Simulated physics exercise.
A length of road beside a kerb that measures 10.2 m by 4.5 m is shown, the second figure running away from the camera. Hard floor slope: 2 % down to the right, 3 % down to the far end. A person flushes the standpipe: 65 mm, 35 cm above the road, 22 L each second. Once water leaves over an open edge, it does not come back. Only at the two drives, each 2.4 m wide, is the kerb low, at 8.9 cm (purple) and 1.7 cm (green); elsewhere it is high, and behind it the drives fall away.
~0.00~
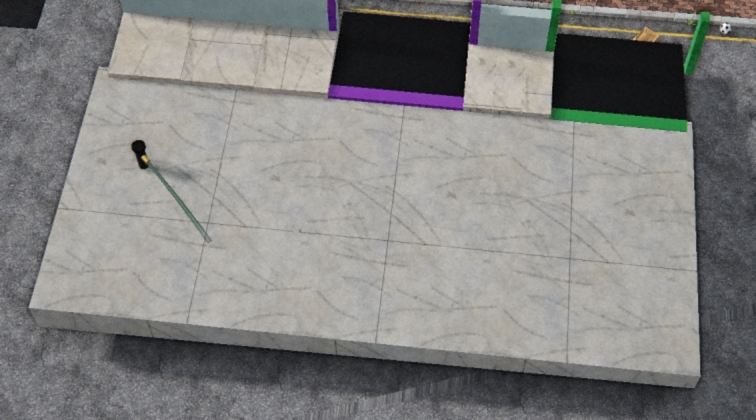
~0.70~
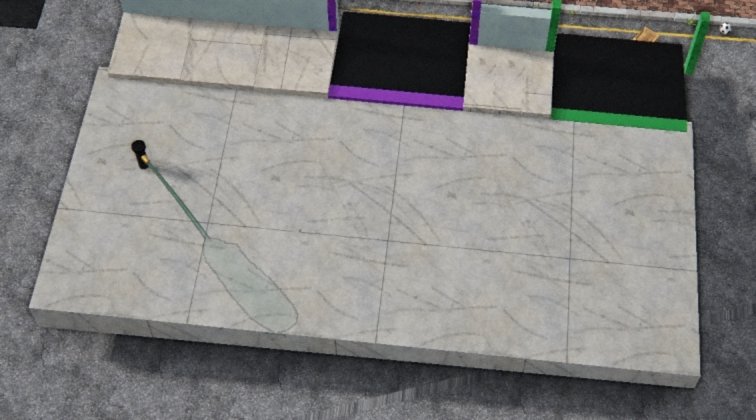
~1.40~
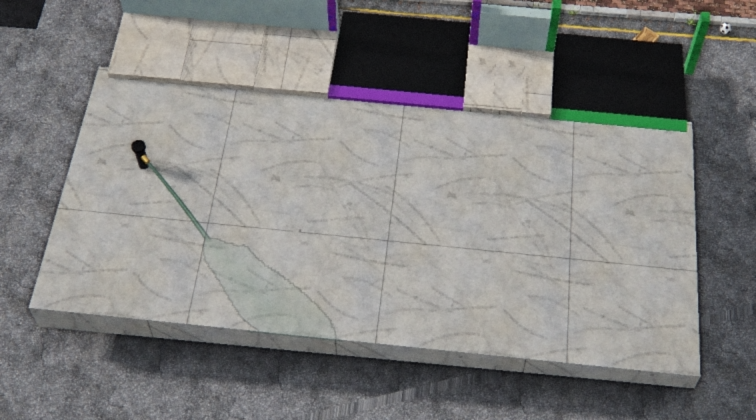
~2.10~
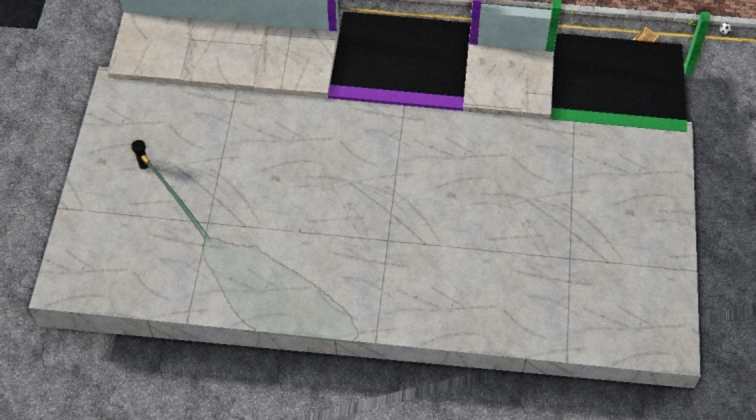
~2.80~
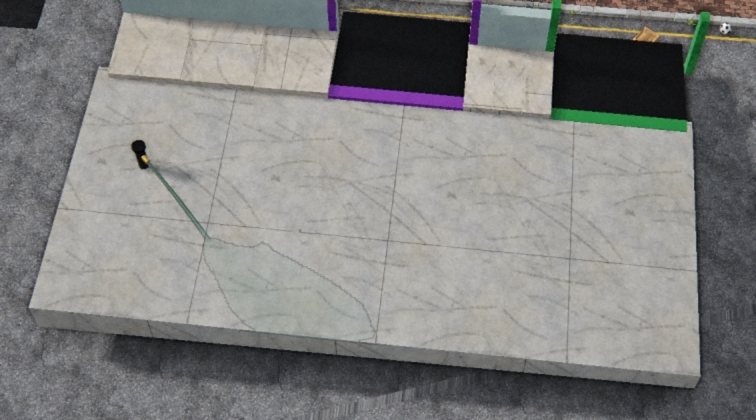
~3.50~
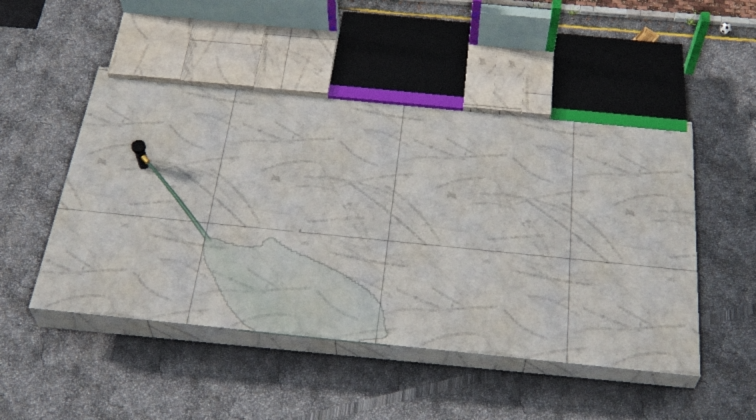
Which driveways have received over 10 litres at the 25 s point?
My prediction: Most likely the purple drive ends up short of the mark; most likely the green drive ends up short of the mark.
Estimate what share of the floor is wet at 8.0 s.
Roughly 5 per cent of the floor is wet.
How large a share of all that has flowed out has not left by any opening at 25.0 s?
Close to 18 percent.
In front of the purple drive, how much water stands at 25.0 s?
Depth: Approx. 0.6 cm.
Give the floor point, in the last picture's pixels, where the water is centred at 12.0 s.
Roughly (339, 262) in the last view.
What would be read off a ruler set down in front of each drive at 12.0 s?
Purple 0.0 cm, green 0.0 cm.
After 5.0 s water covers 5 % of the floor and is deepest (2 cm) near (263, 298); purple drive not reached, green drive not reached.
After 8.0 s water covers 5 % of the floor and is deepest (2 cm) near (273, 309); purple drive not reached, green drive not reached.
After 12.0 s water covers 5 % of the floor and is deepest (2 cm) near (273, 309); purple drive not reached, green drive not reached.
After 16.0 s water covers 5 % of the floor and is deepest (2 cm) near (273, 309); purple drive not reached, green drive not reached.
After 25.0 s water covers 10 % of the floor and is deepest (2 cm) near (273, 309); purple drive 0.55 cm at the lowered kerb, 0 L in, green drive 1.7 cm at the lowered kerb, 0 L in.
